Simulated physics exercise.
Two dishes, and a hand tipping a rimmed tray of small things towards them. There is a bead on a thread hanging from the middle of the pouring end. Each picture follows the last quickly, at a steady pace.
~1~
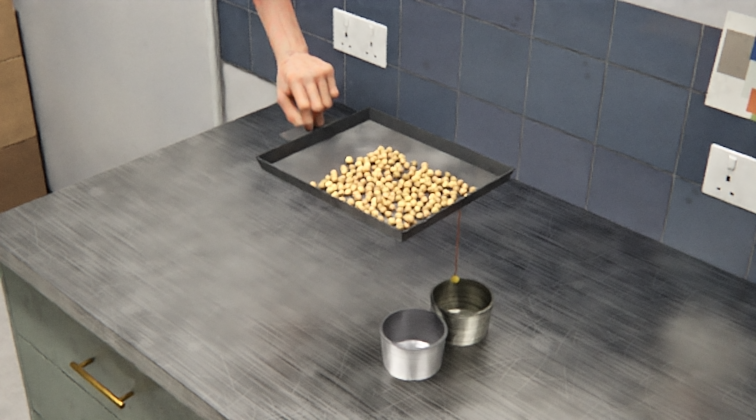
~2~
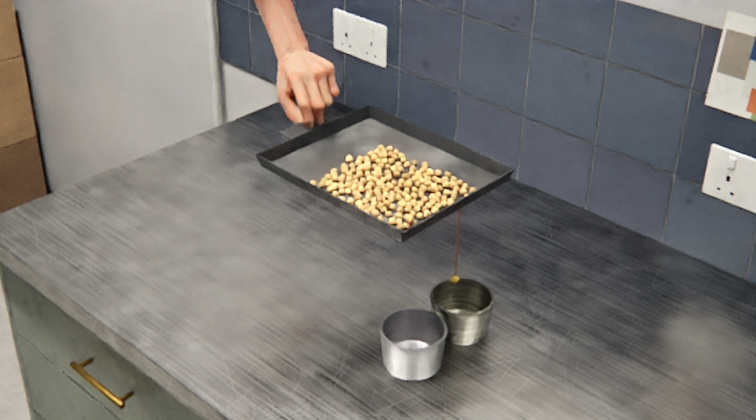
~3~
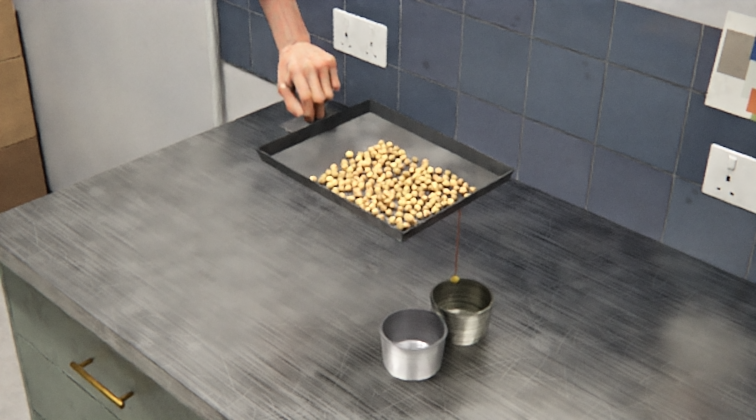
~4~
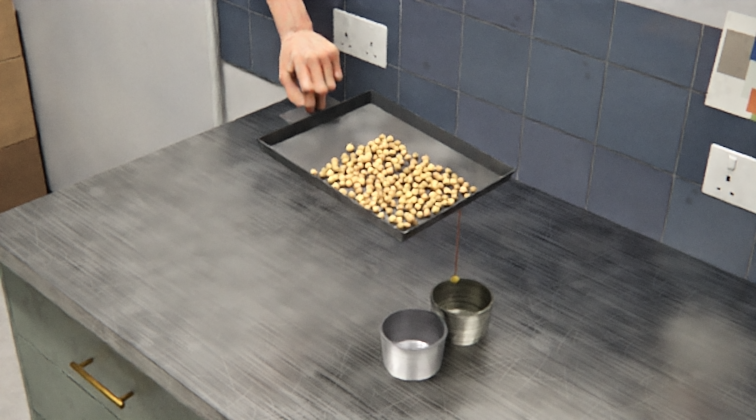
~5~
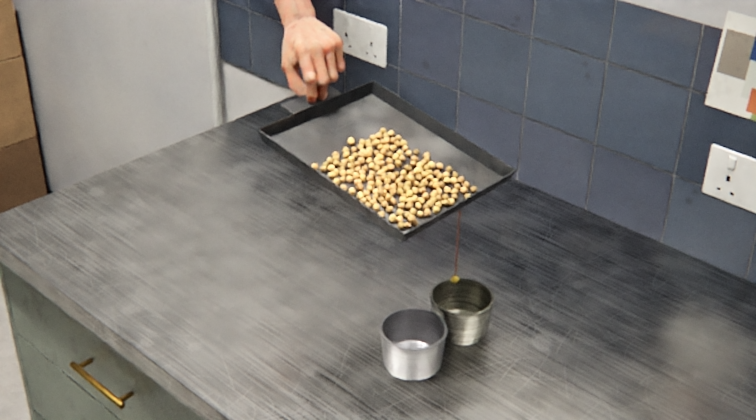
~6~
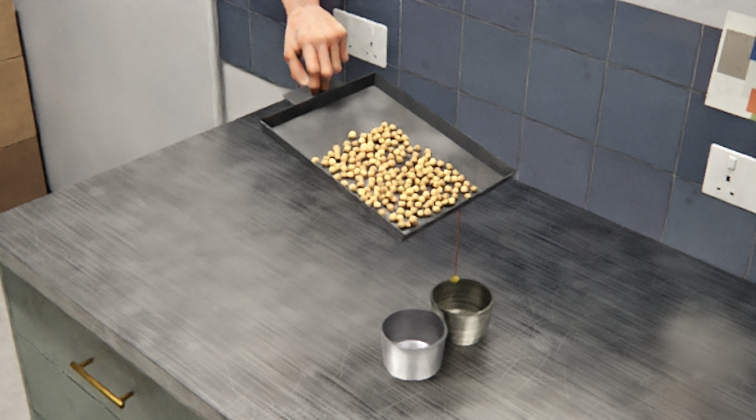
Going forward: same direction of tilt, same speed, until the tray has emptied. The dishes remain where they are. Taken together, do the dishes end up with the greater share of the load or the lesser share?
The dishes are left with the minor part.
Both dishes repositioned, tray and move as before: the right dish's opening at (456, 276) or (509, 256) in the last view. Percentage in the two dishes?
First some 0, then 0 per cent.
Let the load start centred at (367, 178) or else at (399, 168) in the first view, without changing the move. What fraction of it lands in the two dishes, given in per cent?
You'd get near 30 percent first and near 20 percent next.
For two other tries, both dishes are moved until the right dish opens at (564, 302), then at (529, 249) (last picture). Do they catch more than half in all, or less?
For the earlier try a smaller portion is kept, for the later one a smaller portion.
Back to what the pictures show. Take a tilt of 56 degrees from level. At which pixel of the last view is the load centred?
In the last view the centre sits at roughly (436, 184).
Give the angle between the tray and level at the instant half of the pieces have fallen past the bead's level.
It sits at roughly 105°.
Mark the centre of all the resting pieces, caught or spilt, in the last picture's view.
Roughly pixel (484, 355).
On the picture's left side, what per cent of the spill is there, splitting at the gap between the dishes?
Looks to be around 0 per cent of the spill.
Just after the last frame, tray tipped steeply; every one on the tray.
A moment on, tray tipped right over; every one on the tray.
Further on, tray tipped past a quarter turn; about a tenth in the left dish; about a tenth in the right dish; the larger part outside both.
When it is over, tray tipped past a quarter turn; about a tenth in the left dish; about a tenth in the right dish; the larger part outside both.
